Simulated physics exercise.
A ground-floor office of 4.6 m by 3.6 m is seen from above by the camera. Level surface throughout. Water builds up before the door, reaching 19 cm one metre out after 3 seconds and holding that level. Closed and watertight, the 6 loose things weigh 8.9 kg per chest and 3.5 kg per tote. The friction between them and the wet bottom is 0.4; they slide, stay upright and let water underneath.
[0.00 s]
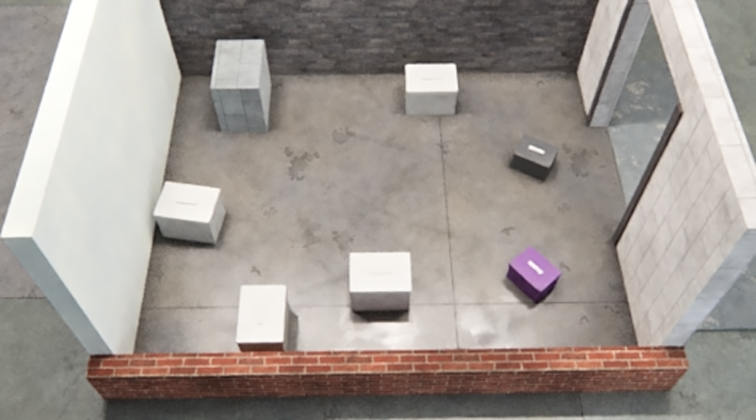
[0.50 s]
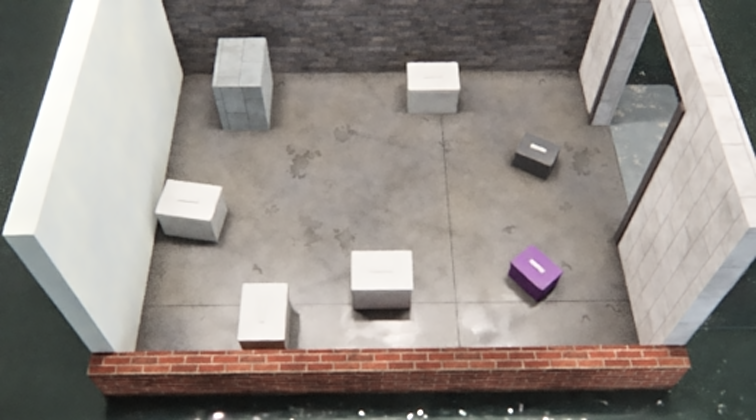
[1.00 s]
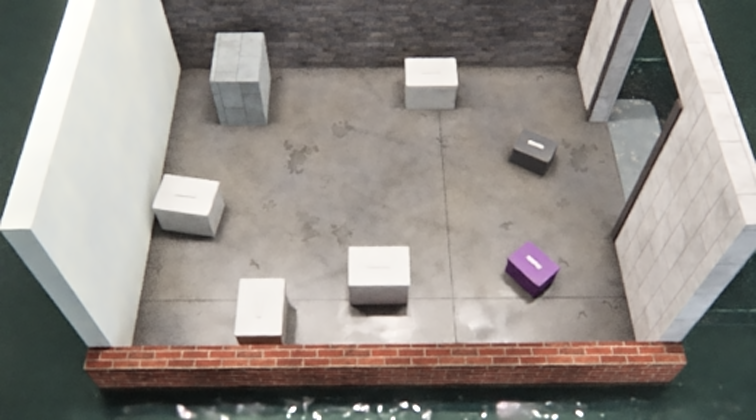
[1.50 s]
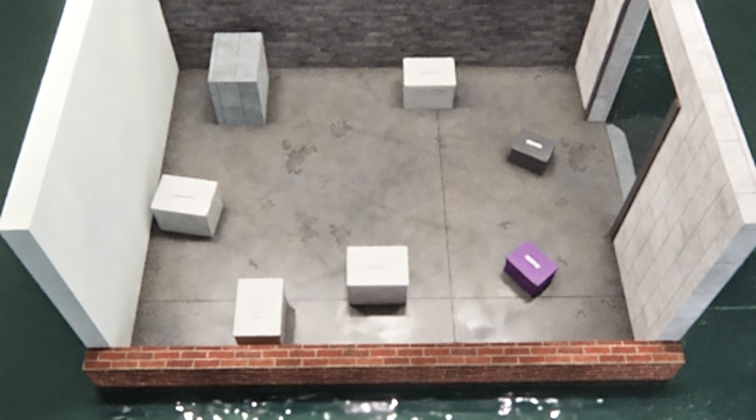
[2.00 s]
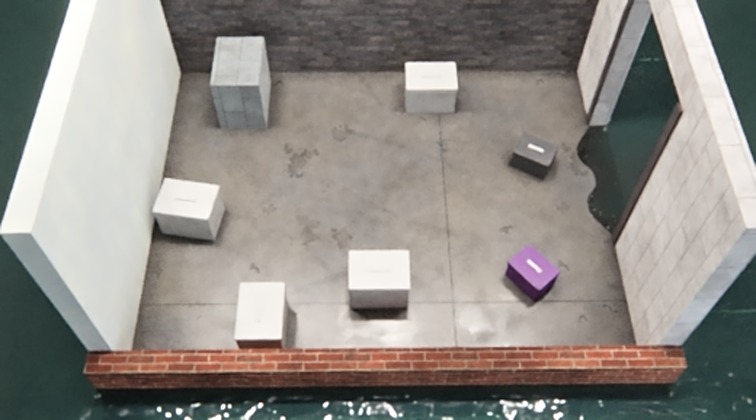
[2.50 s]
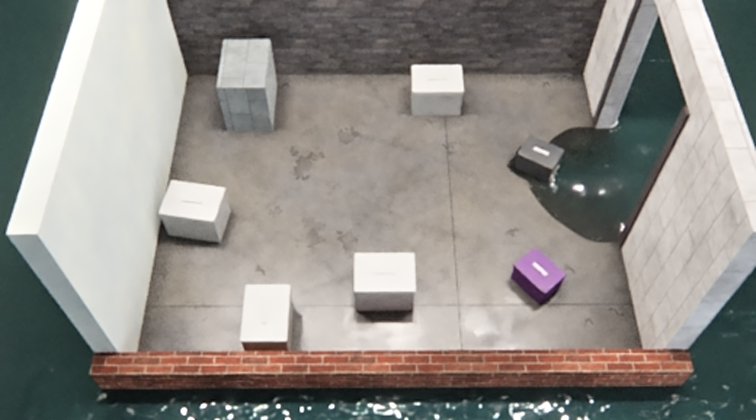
Ground-floor office from above, dark water surrounding the walls and spreading through the right doorway around a grey box, all boxes still.
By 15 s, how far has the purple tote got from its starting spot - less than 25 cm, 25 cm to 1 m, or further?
It has gone between 25 cm and 1 m.
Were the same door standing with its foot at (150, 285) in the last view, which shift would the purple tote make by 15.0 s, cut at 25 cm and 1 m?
Outcome: The purple tote moves far off.
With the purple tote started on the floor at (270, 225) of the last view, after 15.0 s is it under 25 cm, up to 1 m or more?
By then it winds up well off.
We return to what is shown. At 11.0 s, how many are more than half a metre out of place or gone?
The answer is 6.
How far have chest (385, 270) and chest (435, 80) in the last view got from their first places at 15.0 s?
They've ended up 40 cm and 80 cm away, in that order.
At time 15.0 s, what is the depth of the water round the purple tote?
I'd put it at about 7 cm.
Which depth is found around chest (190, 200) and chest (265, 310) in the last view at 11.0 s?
Close to 13 and 13 centimetres.
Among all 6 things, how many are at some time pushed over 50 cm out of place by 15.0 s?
The total is 6.
After 3.5 s the purple tote is near (540, 270), 0.0 m from its start, aground; 0 afloat.
After 6.8 s the purple tote is near (531, 319), 0.5 m from its start, aground; 4 afloat.
After 11.0 s the purple tote is near (566, 325), 0.6 m from its start, aground; 5 afloat.
After 15.0 s the purple tote is near (494, 237), 0.5 m from its start, afloat; 6 afloat.
